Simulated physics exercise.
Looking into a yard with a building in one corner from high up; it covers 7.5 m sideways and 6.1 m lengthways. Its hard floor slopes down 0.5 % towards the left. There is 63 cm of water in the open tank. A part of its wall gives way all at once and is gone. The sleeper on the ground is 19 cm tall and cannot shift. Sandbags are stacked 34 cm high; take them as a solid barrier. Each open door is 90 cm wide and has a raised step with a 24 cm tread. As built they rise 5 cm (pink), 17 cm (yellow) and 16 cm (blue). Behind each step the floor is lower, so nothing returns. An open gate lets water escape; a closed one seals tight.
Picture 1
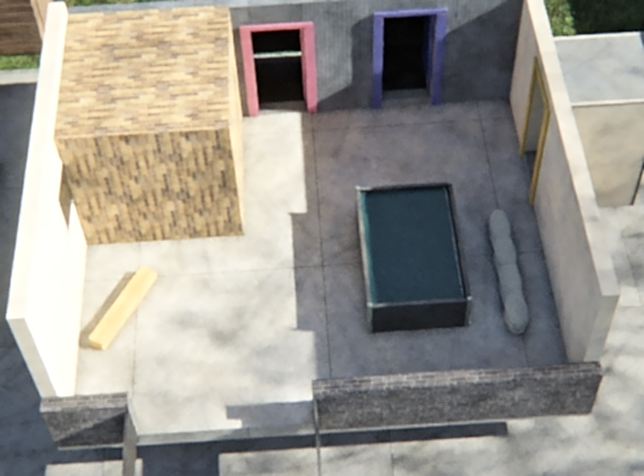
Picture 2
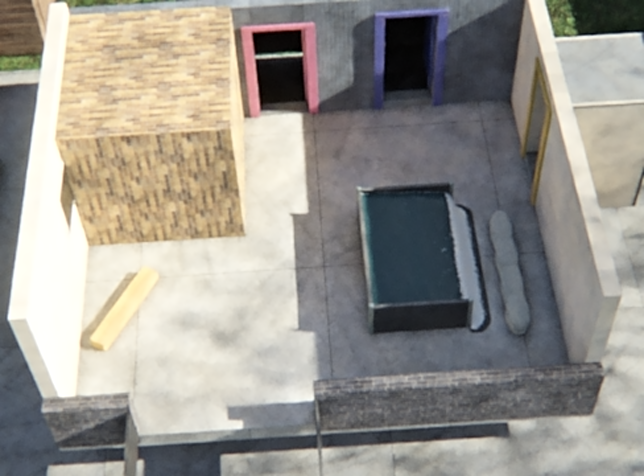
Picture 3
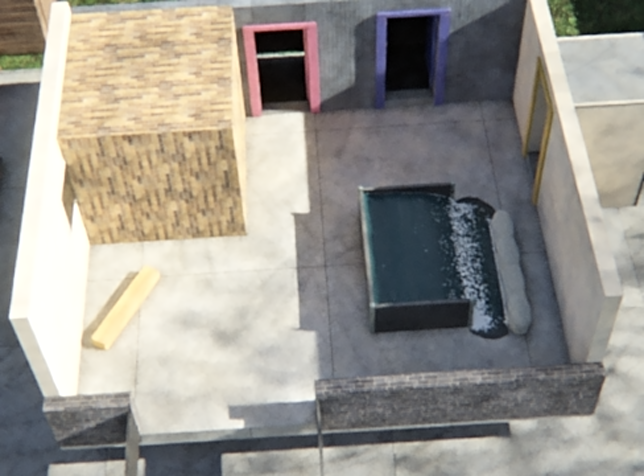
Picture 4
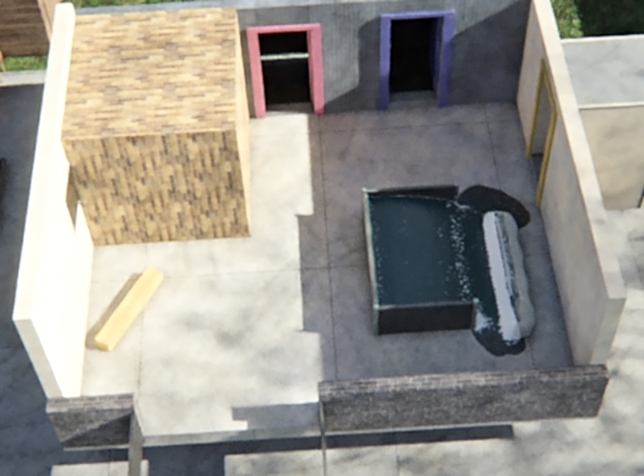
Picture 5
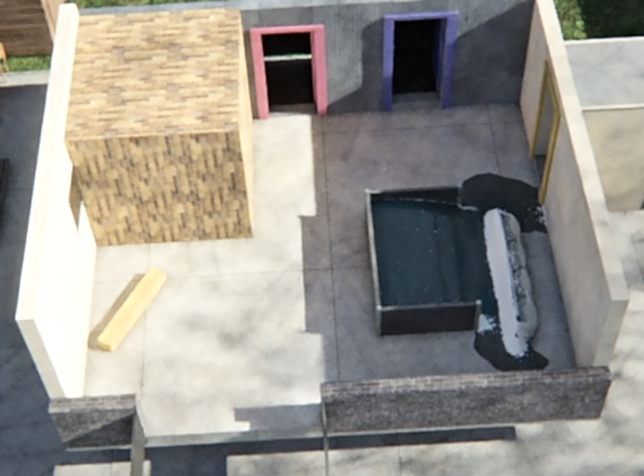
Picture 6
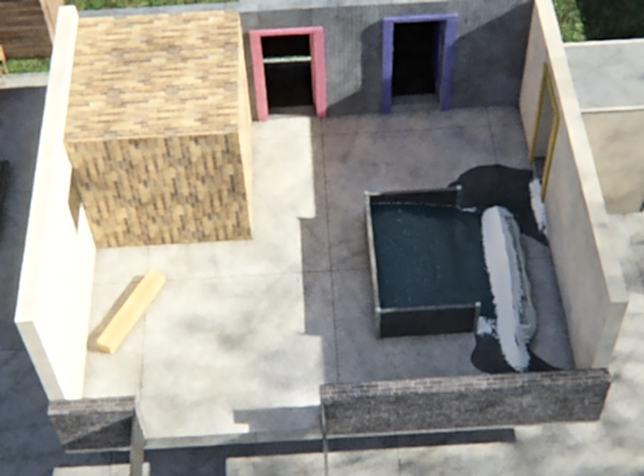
A walled yard with a pale paved floor is seen from high above, the view drifting very slightly. A wood-patterned block fills the back left corner above a yellow beam, pink and blue doorways stand at the back, a yellow one at right, and a dark open tank sits beside a long grey sandbag pile. The tank's right wall gives way, and foaming water pours out against the sandbags, then spreads around both ends towards the right wall, reaching the yellow doorway as the tank's level drops.
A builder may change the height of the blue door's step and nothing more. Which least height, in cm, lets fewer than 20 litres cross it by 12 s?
About 7.5 cm.
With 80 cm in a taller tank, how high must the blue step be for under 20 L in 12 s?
Some 10.0 cm.
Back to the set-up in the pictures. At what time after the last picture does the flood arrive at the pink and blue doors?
Arrival: Pink 2.4 s, blue 1.4 s.
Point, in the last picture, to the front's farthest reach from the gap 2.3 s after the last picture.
Near (201, 409).
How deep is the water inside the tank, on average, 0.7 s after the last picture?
About 29 cm.
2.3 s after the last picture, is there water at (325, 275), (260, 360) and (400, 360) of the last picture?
In turn: Still dry, wet, wet.
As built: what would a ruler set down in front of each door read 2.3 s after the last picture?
In cm: Pink 1, yellow 12, blue 11.
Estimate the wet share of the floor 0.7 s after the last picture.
Near 25 per cent is wet.
Then, 0.7 s after the last picture water covers 25 % of the floor, deepest (42 cm) near (493, 274); it has not reached the blue door.
Then, 2.3 s after the last picture water covers 40 % of the floor, deepest (22 cm) near (518, 125); 11 cm at the blue door, 0 litres in over its 16 cm step.
Then, 11.3 s after the last picture water covers 95 % of the floor, deepest (10 cm) near (256, 126); 5 cm at the blue door, 0 litres in over its 16 cm step.
At the blue door as built, the water peaked near 11 cm, 2.1 s after the last picture.
Run again over the same 12 s with other heights there, 31 litres in over 6.5 cm, 8 litres over 8.5 cm. The limit of 20 litres is kept from about 7.5 cm up.
